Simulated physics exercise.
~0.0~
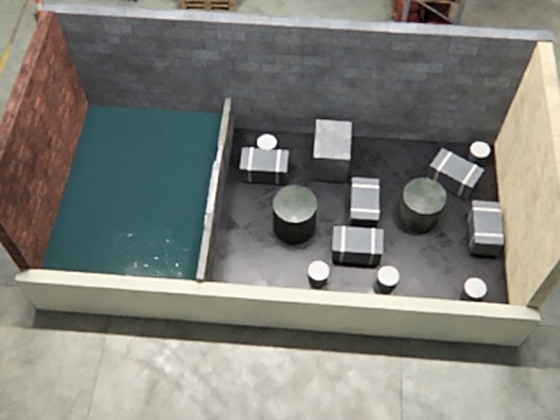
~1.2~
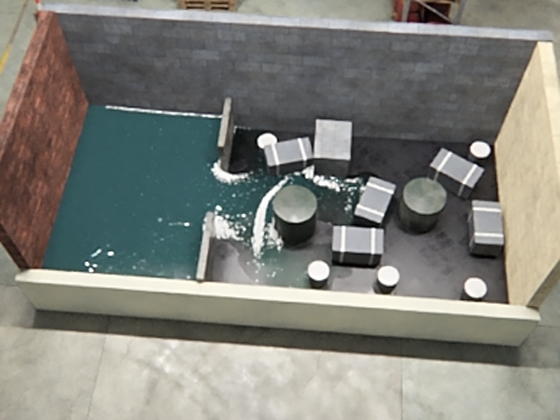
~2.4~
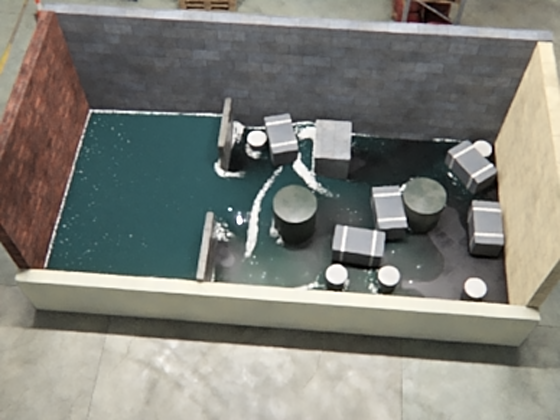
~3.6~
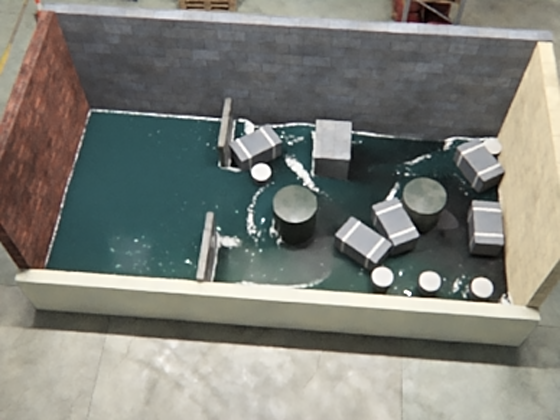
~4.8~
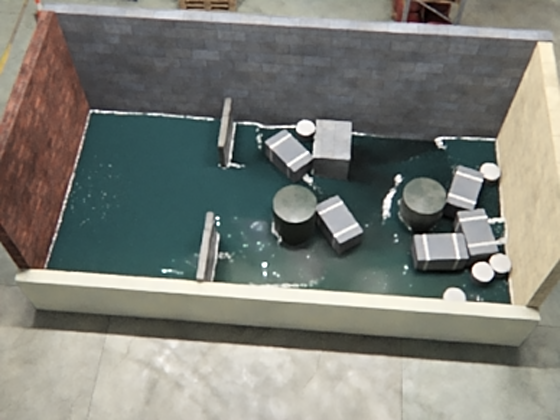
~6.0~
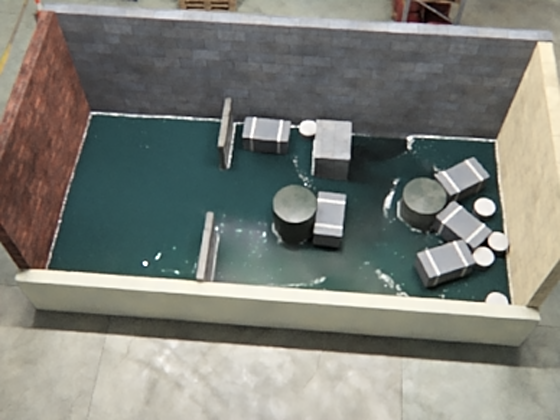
Teal water stands still behind a grey partition at the left of a walled, open-topped room, while striped grey trunks and small white-topped pails rest on the dry floor to the right. A gap opens in the middle of the partition, and the water bursts through with white foam, swirling around two dark round pillars and a grey block. It spreads to the right wall, turning and shifting the nearer trunks first. As the whole floor floods, trunks and pails drift rightward. Finally, several crowd together near the right wall, while one trunk sits beside the left pillar and another floats near the back wall.
